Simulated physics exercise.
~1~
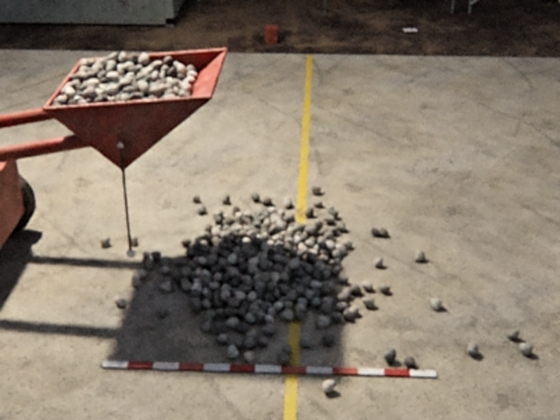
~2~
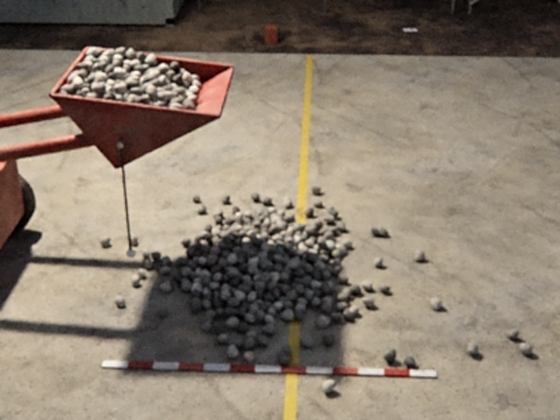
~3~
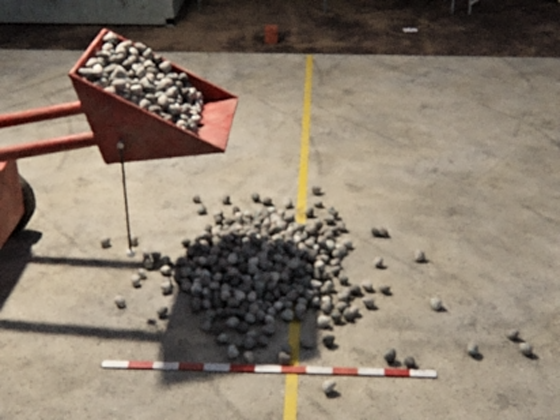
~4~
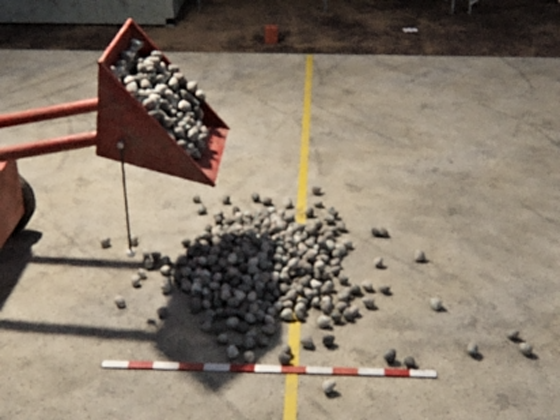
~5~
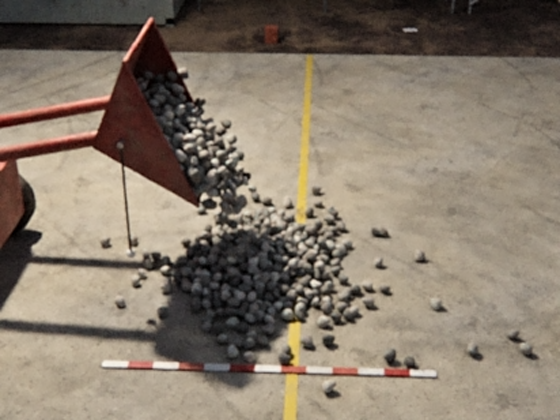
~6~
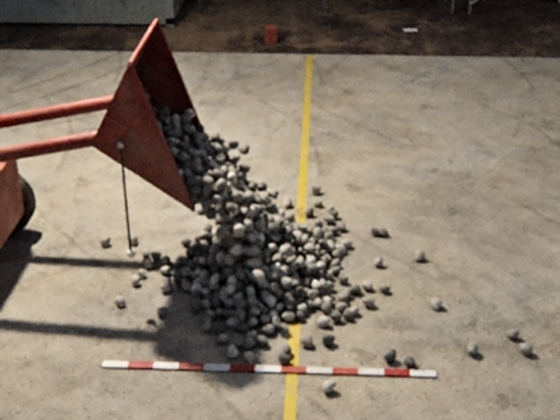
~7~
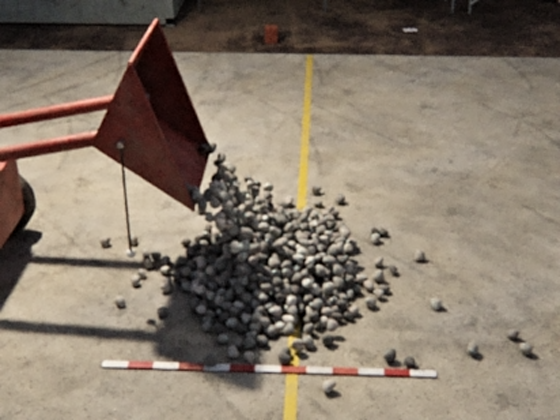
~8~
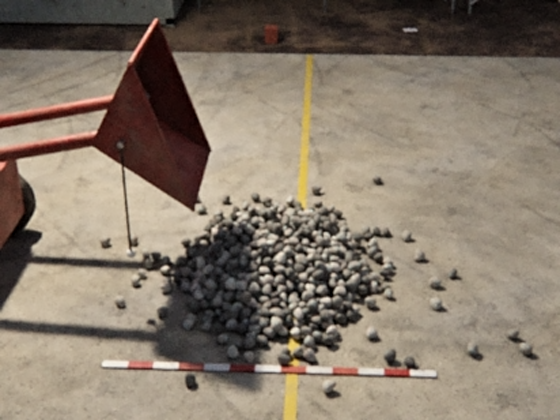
A red loader bucket tips forward and empties its rounded stones onto the pile below.
